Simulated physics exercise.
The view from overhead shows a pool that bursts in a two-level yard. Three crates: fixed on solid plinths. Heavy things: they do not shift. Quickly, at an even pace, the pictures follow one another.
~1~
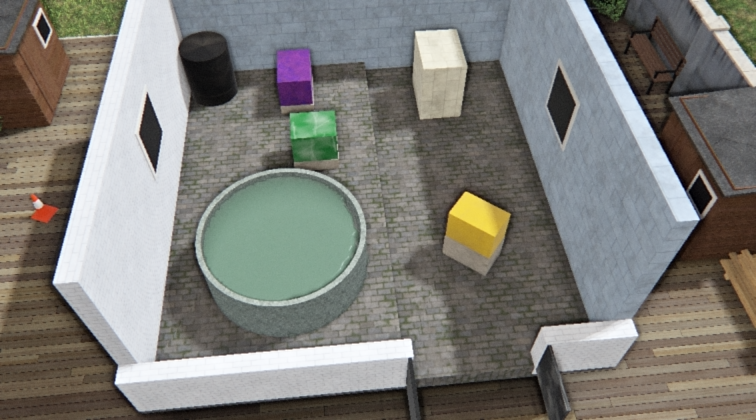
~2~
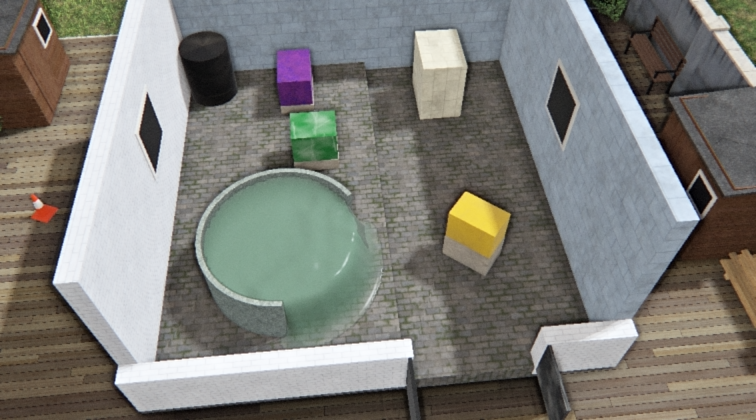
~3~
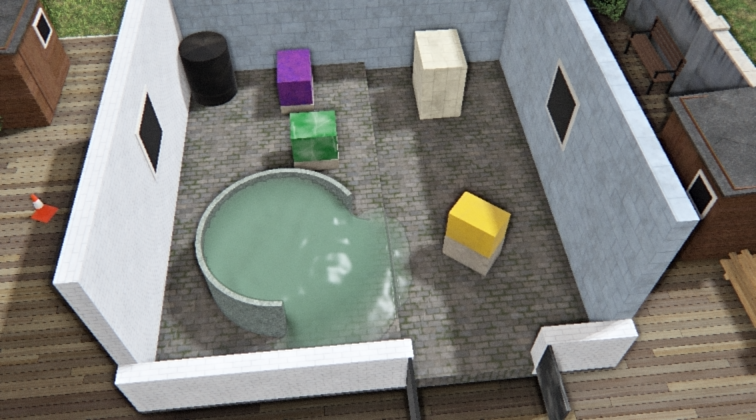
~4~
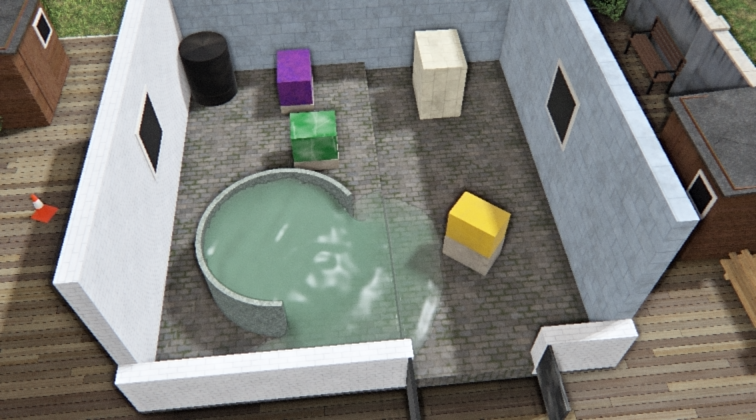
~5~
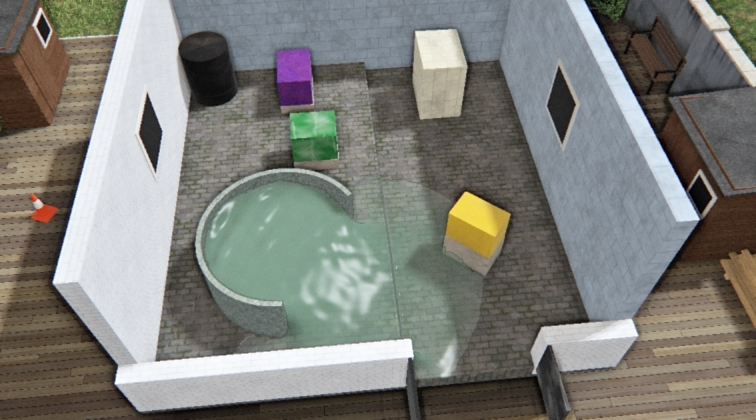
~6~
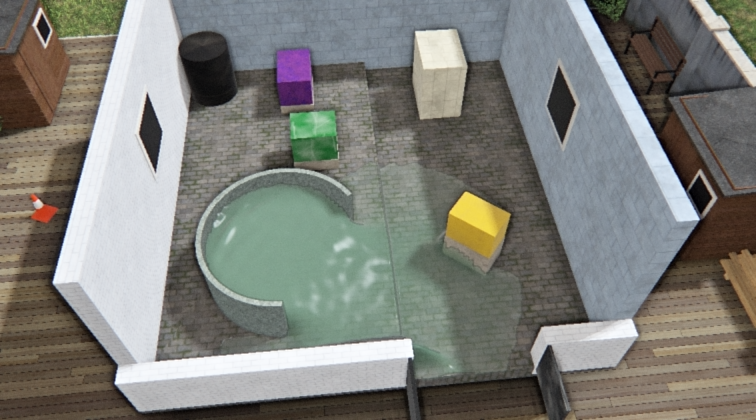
A big round pool of green water in a walled yard burst open on its right side, and the water poured out and spread across the paving, reaching around the yellow-topped crate, which stayed put.
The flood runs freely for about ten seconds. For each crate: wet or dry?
My prediction: Yellow crate: Clear. Purple crate: Clear. Green crate: Clear.
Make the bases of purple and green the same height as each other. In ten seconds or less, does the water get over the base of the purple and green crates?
After the swap, purple avoids the flood while green avoids the flood.
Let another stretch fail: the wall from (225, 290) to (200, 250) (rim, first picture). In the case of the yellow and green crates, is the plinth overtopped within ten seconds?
My take: The yellow crate stays clear, while the green crate stays clear.
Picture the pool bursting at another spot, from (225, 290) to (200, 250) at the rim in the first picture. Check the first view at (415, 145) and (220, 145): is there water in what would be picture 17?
Result, in order - parched, waterlogged.
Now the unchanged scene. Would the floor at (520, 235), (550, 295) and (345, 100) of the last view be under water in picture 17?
First inundated, second inundated, third spared.
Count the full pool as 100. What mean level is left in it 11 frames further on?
Some 26 per cent.
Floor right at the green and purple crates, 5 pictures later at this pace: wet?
By then the green crate has been hit and the purple crate has stayed dry.
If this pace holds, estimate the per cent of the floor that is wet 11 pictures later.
That comes to about 50 per cent.
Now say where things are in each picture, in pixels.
In the first picture, the round tank at (282, 235) is whole and still.
In the second picture, the front is at (286, 343), out from the gap at (354, 283).
In the third picture, water pours out at (354, 284) and has run to (384, 213).
In the fourth picture, water pours out at (355, 286) and has run to (412, 209).
In the fifth picture, the front is at (431, 193), out from the gap at (355, 286).
In the sixth picture, water pours out at (355, 286) and has run to (474, 192).
A moment on, water covers 40 % of the floor; the yellow crate water round its plinth, the purple crate not reached, the green crate water round its plinth.
Next, water covers 50 % of the floor; the yellow crate water round its plinth, the purple crate not reached, the green crate water round its plinth.
Then, water covers 65 % of the floor; the yellow crate water round its plinth, the purple crate not reached, the green crate water round its plinth.
Later, water covers 85 % of the floor; the yellow crate water round its plinth, the purple crate water round its plinth, the green crate water round its plinth.
In the end, water covers 90 % of the floor; the yellow crate stayed above the water, the purple crate stayed above the water, the green crate stayed above the water.
